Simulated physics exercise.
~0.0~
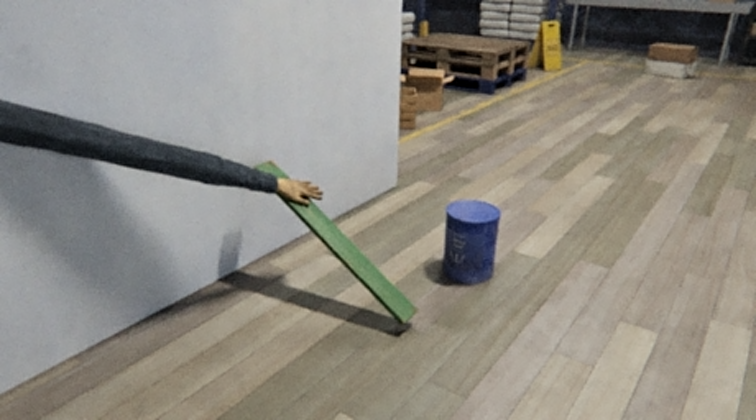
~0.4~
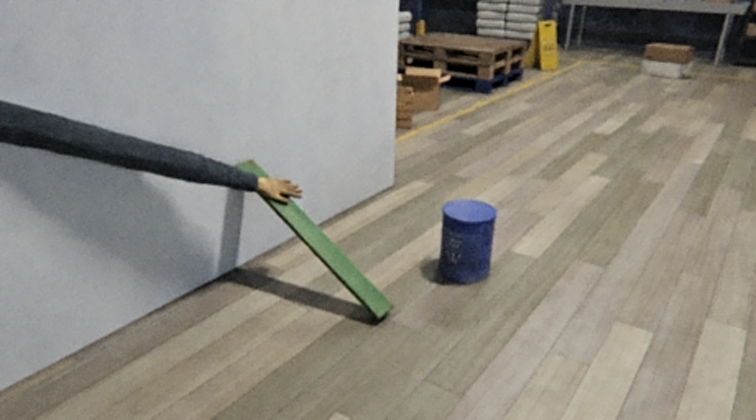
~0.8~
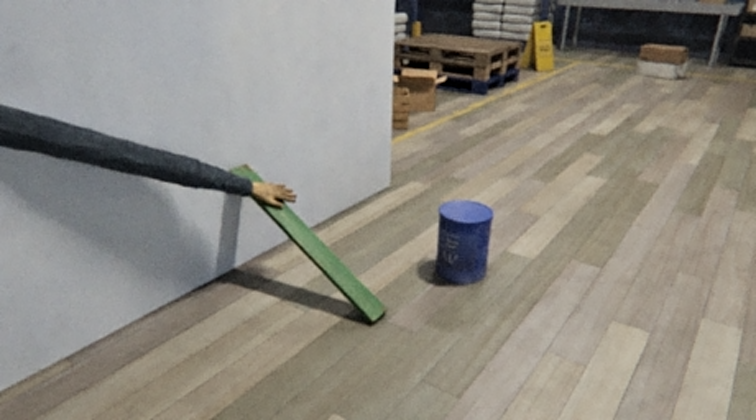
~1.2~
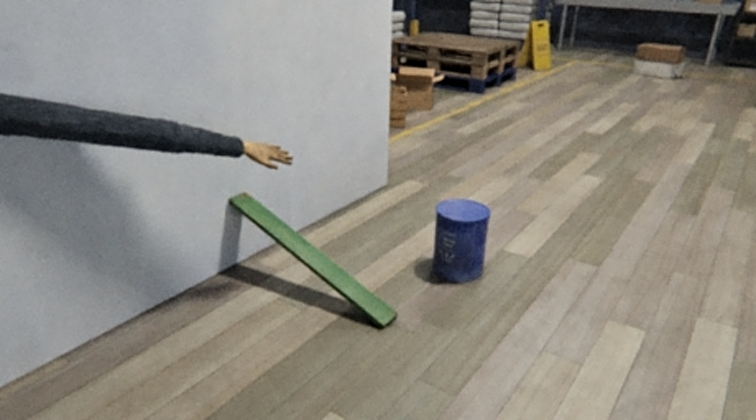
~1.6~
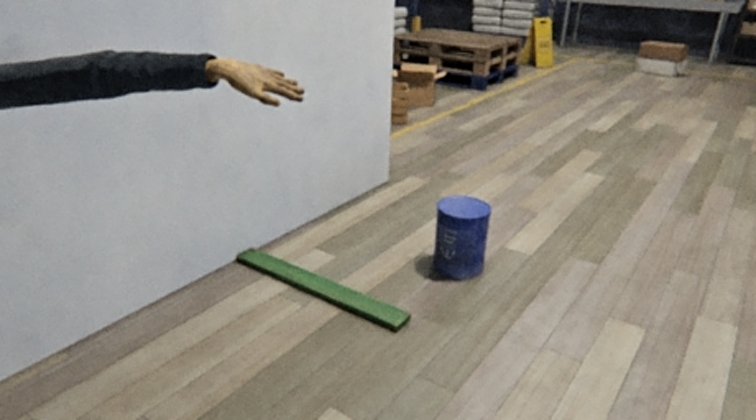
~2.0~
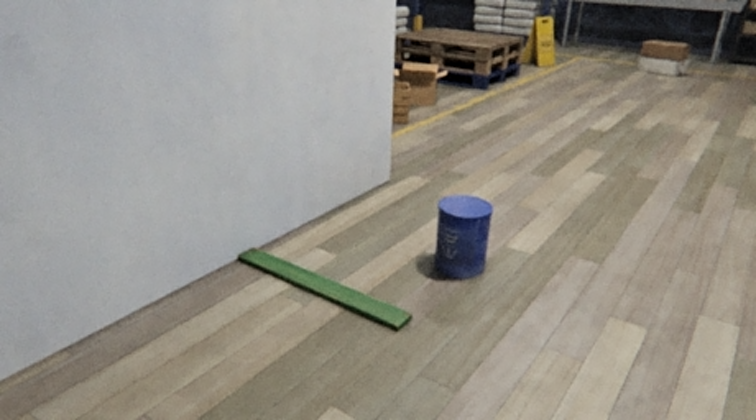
To begin with, an outstretched arm in a dark sleeve holds a green plank at a slant against a pale wall, with a blue pail standing on the wooden floor to the right. The hand shifts the plank slightly to the left and keeps it leaning there for a moment. Then the fingers let go and the arm draws back while the plank's upper end slides down the wall. The plank drops until it lies flat on the floor, and the hand leaves the view. It stays lying there, and the pail still stands where it was.
